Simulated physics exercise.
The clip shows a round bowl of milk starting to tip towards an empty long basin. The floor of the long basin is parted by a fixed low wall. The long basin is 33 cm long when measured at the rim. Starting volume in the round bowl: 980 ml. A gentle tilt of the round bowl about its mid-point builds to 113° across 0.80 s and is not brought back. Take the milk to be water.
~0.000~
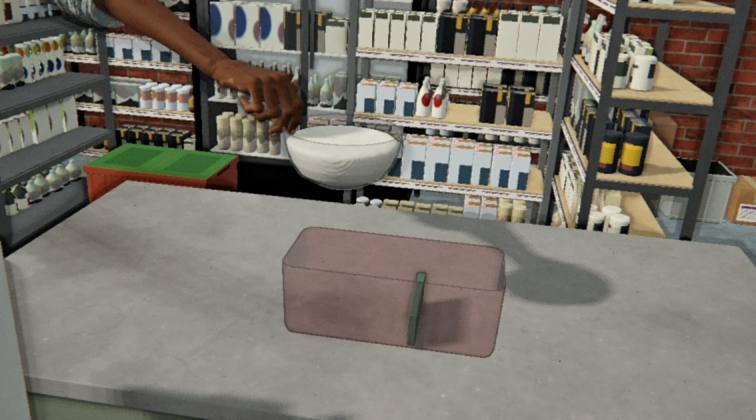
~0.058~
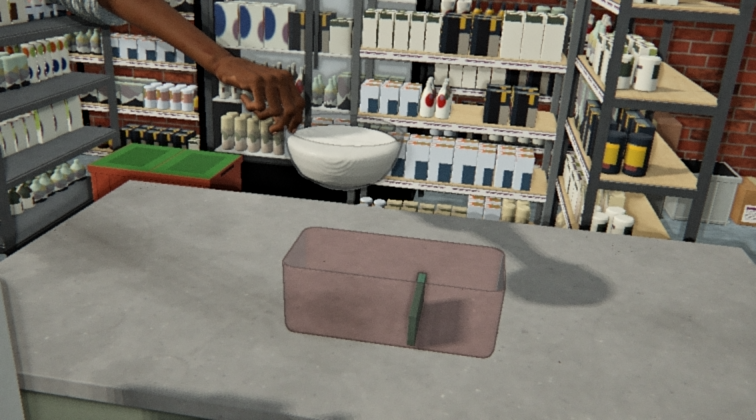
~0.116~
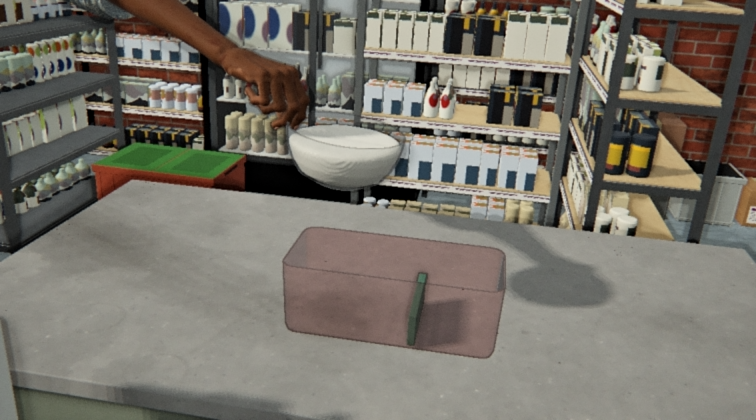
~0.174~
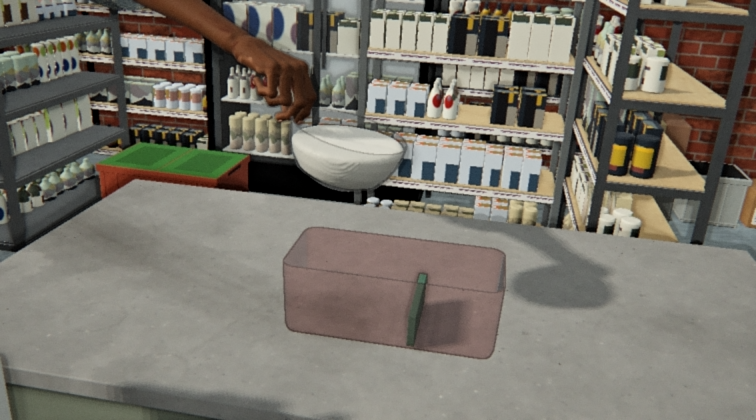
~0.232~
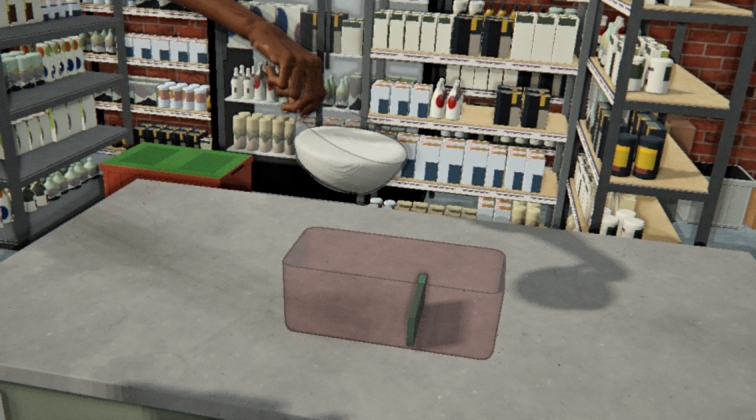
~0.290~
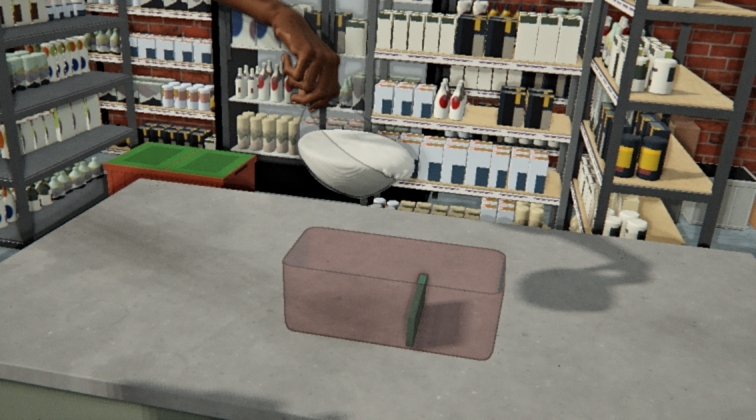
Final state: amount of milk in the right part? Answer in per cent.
Approximately 47 %.
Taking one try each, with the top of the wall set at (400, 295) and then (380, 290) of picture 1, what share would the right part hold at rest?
Some 70 in a hundred, then some 85 in a hundred.
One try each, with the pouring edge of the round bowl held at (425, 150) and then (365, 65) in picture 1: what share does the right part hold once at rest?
Try 1: 65 %; try 2: 30 %.
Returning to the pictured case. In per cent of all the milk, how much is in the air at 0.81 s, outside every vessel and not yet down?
Close to 20 per cent.
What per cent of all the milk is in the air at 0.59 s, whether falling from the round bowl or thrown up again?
Around 36 in a hundred.
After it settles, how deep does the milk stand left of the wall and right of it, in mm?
Some 18 mm on the left and some 28 mm on the right.
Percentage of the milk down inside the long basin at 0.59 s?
About 50 per cent.
After 0.59 s the tilt is 95° and 13 per cent is still to pour, 4 is left of the wall and 46 right of it.
After 0.81 s the tilt is 113° and 0 per cent is still to pour, 38 is left of the wall and 42 right of it.
After 1.05 s the tilt is 113° and 0 per cent is still to pour, 44 is left of the wall and 50 right of it.
After 1.30 s the tilt is 113° and 0 per cent is still to pour, 48 is left of the wall and 47 right of it.
In the end 48 per cent lies left of the wall, 47 right of it and 5 outside.
